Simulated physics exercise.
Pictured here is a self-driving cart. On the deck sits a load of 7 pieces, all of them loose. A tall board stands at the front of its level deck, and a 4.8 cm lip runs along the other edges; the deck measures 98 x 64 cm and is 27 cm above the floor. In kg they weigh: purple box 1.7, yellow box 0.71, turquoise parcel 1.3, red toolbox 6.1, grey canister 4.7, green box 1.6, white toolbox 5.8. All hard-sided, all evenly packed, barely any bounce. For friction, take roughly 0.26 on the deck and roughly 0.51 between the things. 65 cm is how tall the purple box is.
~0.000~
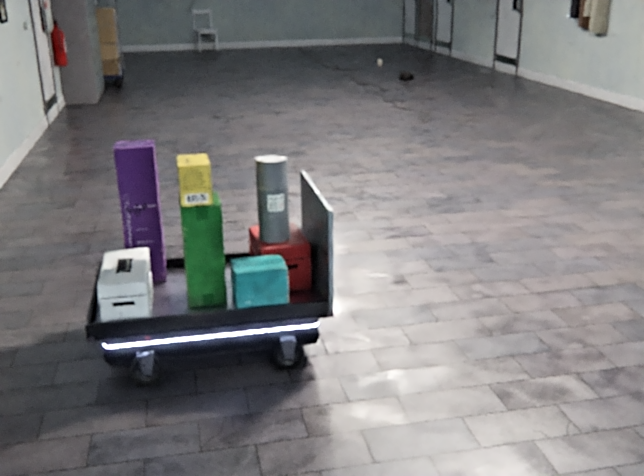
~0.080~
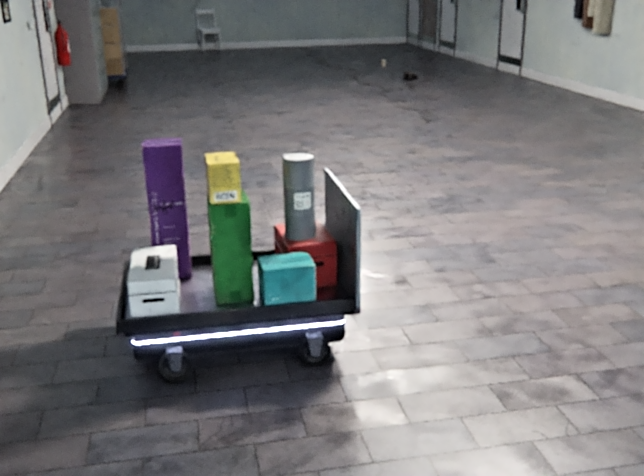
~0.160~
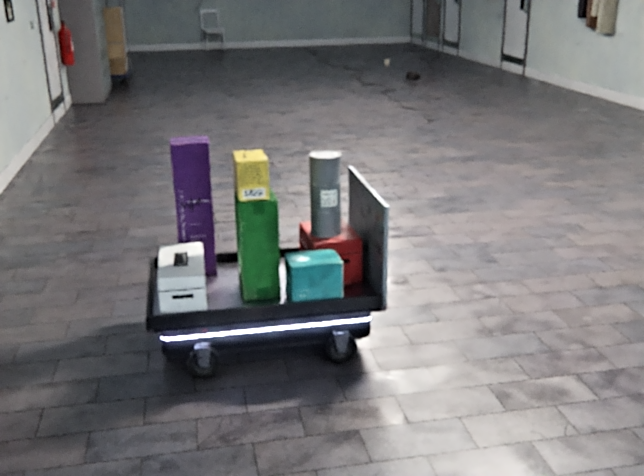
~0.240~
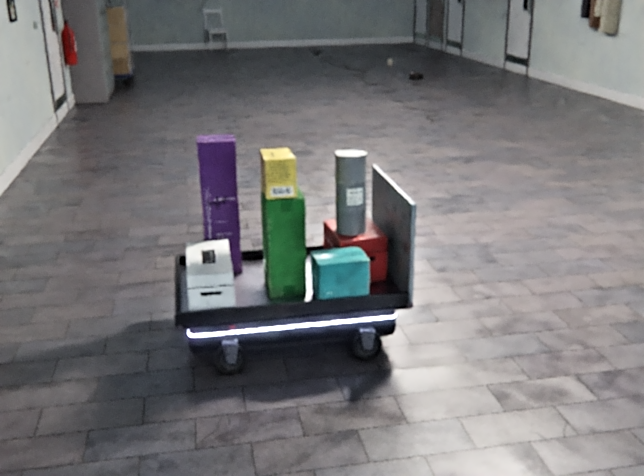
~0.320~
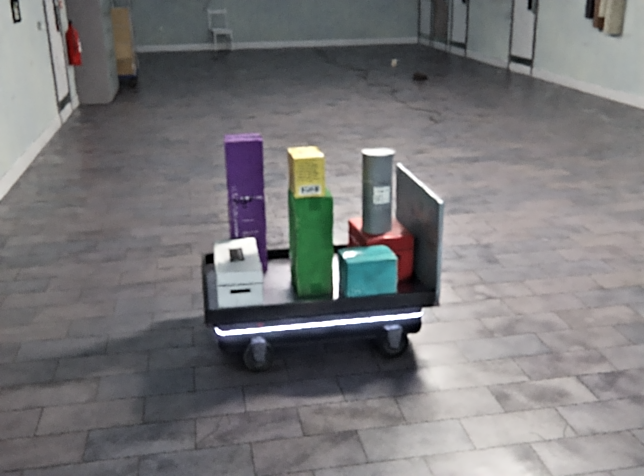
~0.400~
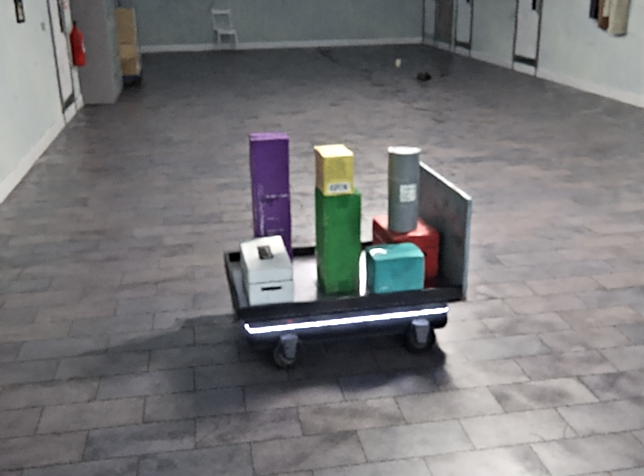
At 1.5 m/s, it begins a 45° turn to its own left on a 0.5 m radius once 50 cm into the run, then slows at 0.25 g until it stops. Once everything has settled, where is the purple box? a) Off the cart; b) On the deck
The answer is b.
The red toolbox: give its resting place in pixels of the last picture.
In the last view, its centre sits near (443, 180).
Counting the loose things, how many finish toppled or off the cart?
Altogether, 1.
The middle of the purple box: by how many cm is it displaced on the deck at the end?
It ends about 8 centimetres from where it started.
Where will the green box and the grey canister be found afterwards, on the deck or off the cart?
Green box: In bounds; grey canister: Out of bounds.
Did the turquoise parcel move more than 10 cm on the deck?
In the end the turquoise parcel has moved.
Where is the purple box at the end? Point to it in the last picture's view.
At roughly (396, 166).
By 0.70 s, 105 cm covered, turned 41°; grey canister now off the cart; purple box 6 cm from its spot near (334, 193); yellow box tilted 7°.
By 1.00 s, 145 cm covered, turned 45°; yellow box now off the cart; purple box 5 cm from its spot near (371, 176); green box tilted 14°.
When it is over (2.4 s), off the cart, grey canister; not toppled but over 10 cm from the start, turquoise parcel and red toolbox; the other 4 within 10 cm of the start. In the last view, purple box near (396, 166).
